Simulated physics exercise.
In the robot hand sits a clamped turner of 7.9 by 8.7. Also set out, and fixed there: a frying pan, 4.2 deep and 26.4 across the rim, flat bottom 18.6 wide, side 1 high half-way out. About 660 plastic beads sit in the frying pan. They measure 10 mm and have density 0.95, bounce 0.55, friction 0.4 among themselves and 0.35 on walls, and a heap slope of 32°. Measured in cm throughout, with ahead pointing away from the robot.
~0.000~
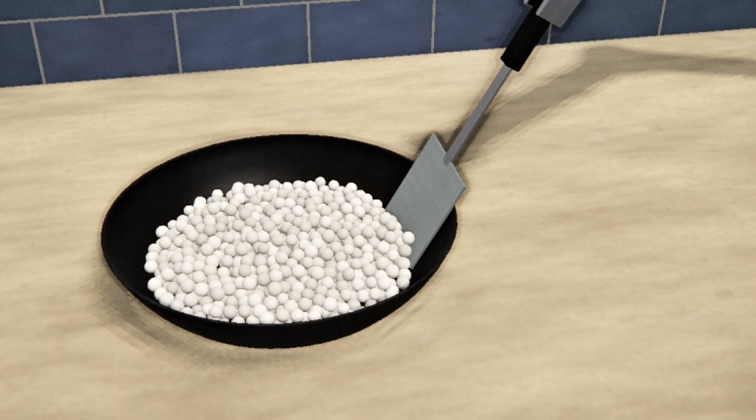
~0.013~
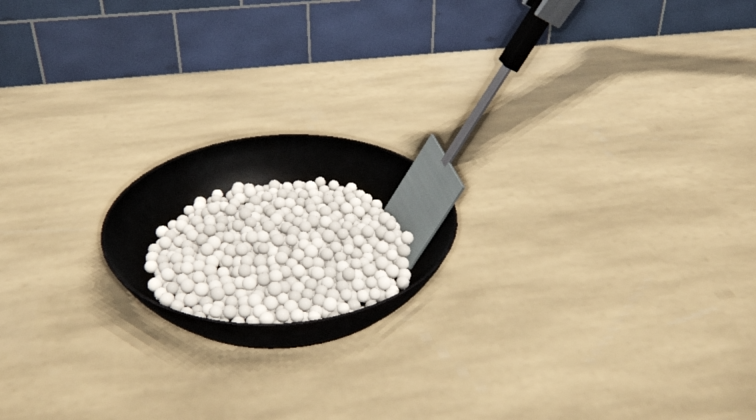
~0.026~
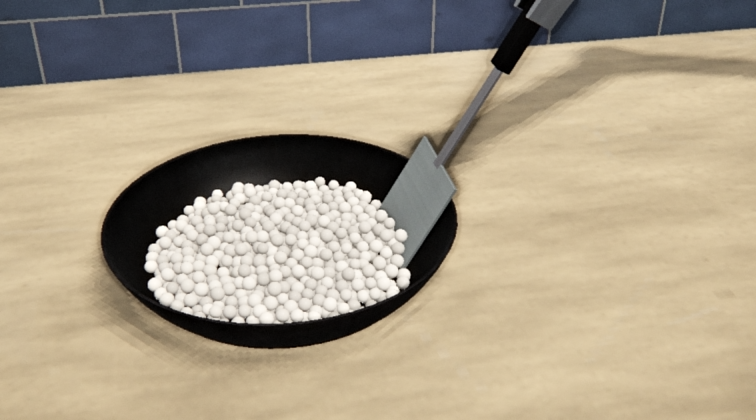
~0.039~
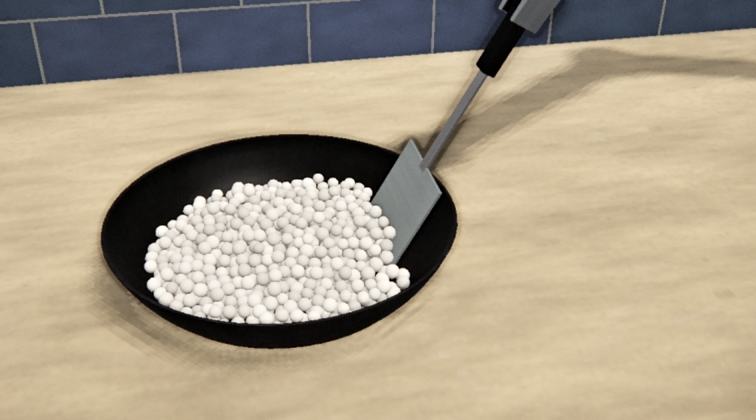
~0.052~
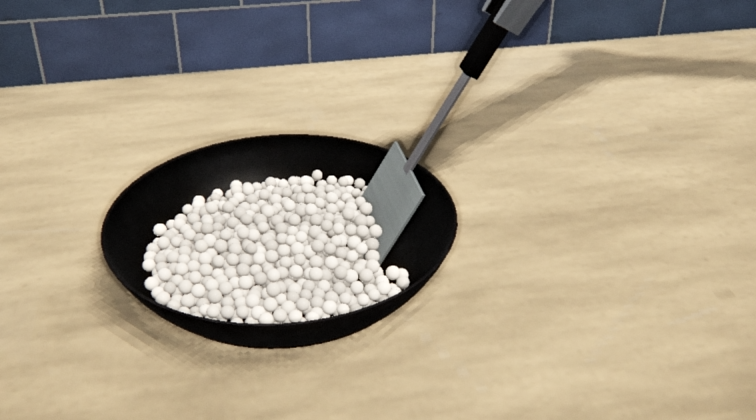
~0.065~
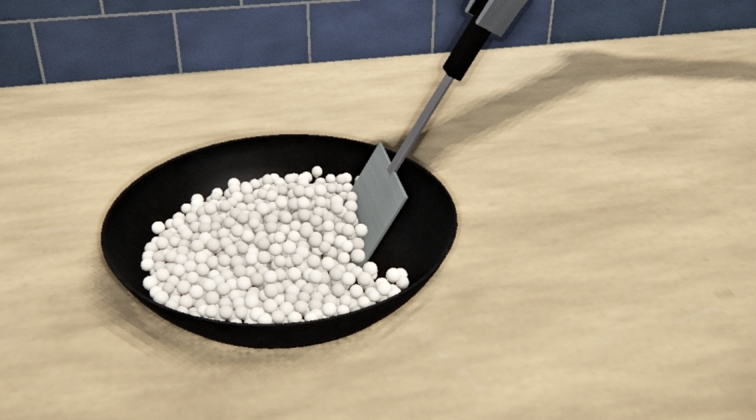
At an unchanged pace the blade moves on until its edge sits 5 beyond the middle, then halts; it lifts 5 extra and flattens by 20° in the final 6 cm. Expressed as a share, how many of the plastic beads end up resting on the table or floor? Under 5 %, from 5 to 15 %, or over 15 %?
From 5 to 15 %.
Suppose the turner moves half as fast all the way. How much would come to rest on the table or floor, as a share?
In that case, close to 0 per cent.
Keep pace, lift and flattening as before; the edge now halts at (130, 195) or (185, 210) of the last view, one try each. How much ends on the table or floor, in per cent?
25 % and 10 %.
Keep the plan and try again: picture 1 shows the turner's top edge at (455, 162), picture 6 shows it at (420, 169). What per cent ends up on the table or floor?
Some 0 percent ends up on the table or floor.
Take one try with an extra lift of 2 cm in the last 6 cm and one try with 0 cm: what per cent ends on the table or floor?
I'd put it near 0 in a hundred, then near 0 in a hundred.
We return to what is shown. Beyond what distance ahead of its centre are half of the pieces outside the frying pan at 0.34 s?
The distance is about 24 cm.
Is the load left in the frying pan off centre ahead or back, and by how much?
About 4.0 centimetres ahead.
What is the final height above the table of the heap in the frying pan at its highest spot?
About 4.0 cm.
After 0.10 s, sloping 60°, highest piece 5 above the table; 656 in the frying pan.
After 0.13 s, sloping 52°, highest piece 6 above the table; 656 in the frying pan.
After 0.34 s, sloping 40°, highest piece 4 above the table; 602 in the frying pan, 54 on the table or floor.
After 1.39 s, sloping 40°, highest piece 4 above the table; 602 in the frying pan, 54 on the table or floor.
At rest, 602 in the frying pan, 54 on the table or floor. That is 8 % on the table or floor.
